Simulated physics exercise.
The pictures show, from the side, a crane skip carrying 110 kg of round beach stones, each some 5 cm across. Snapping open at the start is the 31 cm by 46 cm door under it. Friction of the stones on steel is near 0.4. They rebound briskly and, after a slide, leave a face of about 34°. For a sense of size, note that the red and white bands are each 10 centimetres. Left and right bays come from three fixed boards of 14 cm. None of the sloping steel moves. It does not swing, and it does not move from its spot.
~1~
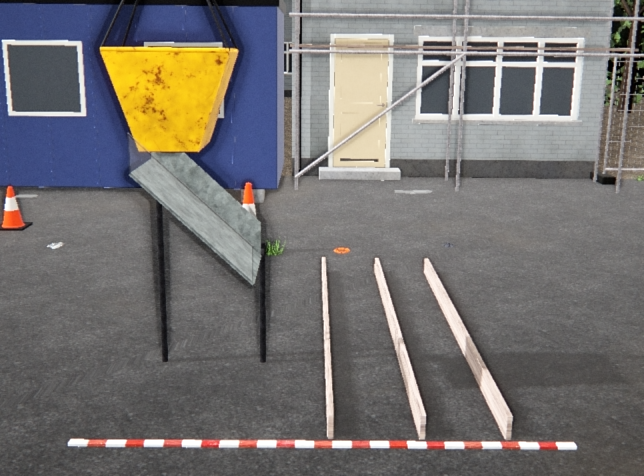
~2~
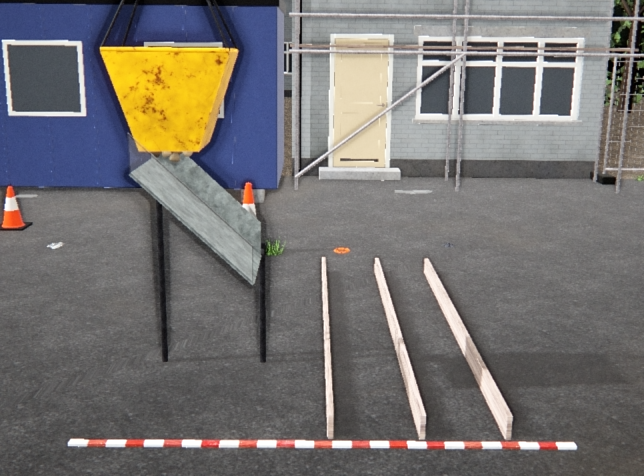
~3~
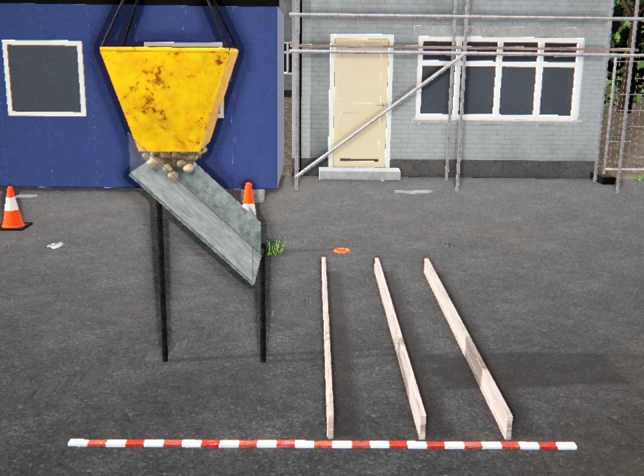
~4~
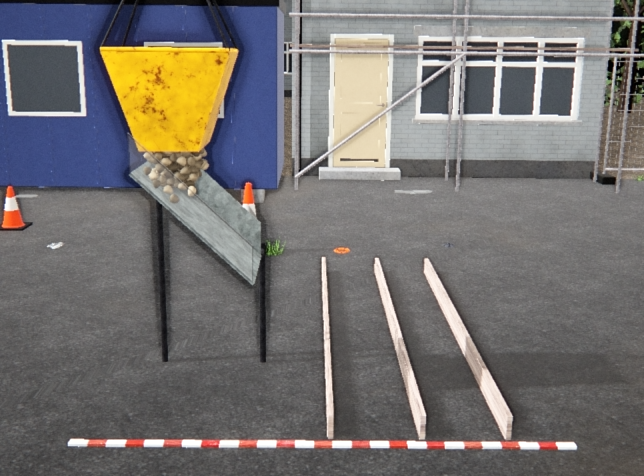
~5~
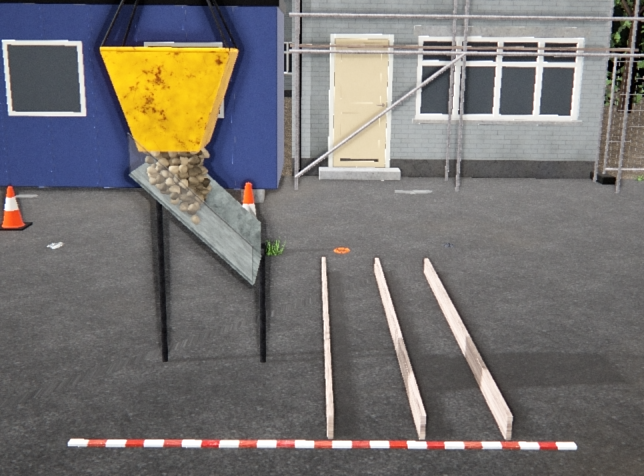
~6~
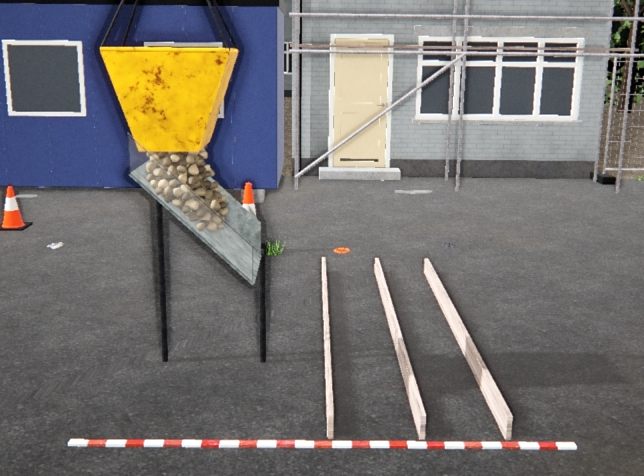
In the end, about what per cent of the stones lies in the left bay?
About 71 per cent.
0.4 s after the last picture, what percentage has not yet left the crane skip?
Near 0 % is still in there.
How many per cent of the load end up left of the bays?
Result: About 25 in a hundred.
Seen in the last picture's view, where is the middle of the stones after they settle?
Centre at rest: Roughly (362, 387).
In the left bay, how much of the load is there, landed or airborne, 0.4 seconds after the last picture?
5 %.
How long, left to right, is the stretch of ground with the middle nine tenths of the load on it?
Spread, left to right, approx 80 cm.
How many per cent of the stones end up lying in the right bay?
Roughly 0 percent of it.
Then, 0.4 s after the last picture, 0 % in the crane skip, 56 % on the steel, 36 % falling or lying left of the bays, 7 % falling or lying in the left bay; the stones farthest right are at (366, 372).
Then, 0.8 s after the last picture, 0 % in the crane skip, 5 % on the steel, 39 % falling or lying left of the bays, 55 % falling or lying in the left bay, 1 % falling or lying in the right bay; the stones farthest right are at (421, 374).
Then, 1.4 s after the last picture, 0 % in the crane skip, 27 % falling or lying left of the bays, 71 % falling or lying in the left bay, 2 % falling or lying in the right bay; the stones farthest right are at (490, 388).
Then, 2.3 s after the last picture, 0 % in the crane skip, 27 % falling or lying left of the bays, 71 % falling or lying in the left bay, 2 % falling or lying in the right bay; the stones farthest right are at (505, 389).
Then, 4.2 s after the last picture, 0 % in the crane skip, 27 % left of the bays, 71 % in the left bay, 2 % in the right bay; the stones farthest right are at (505, 389).
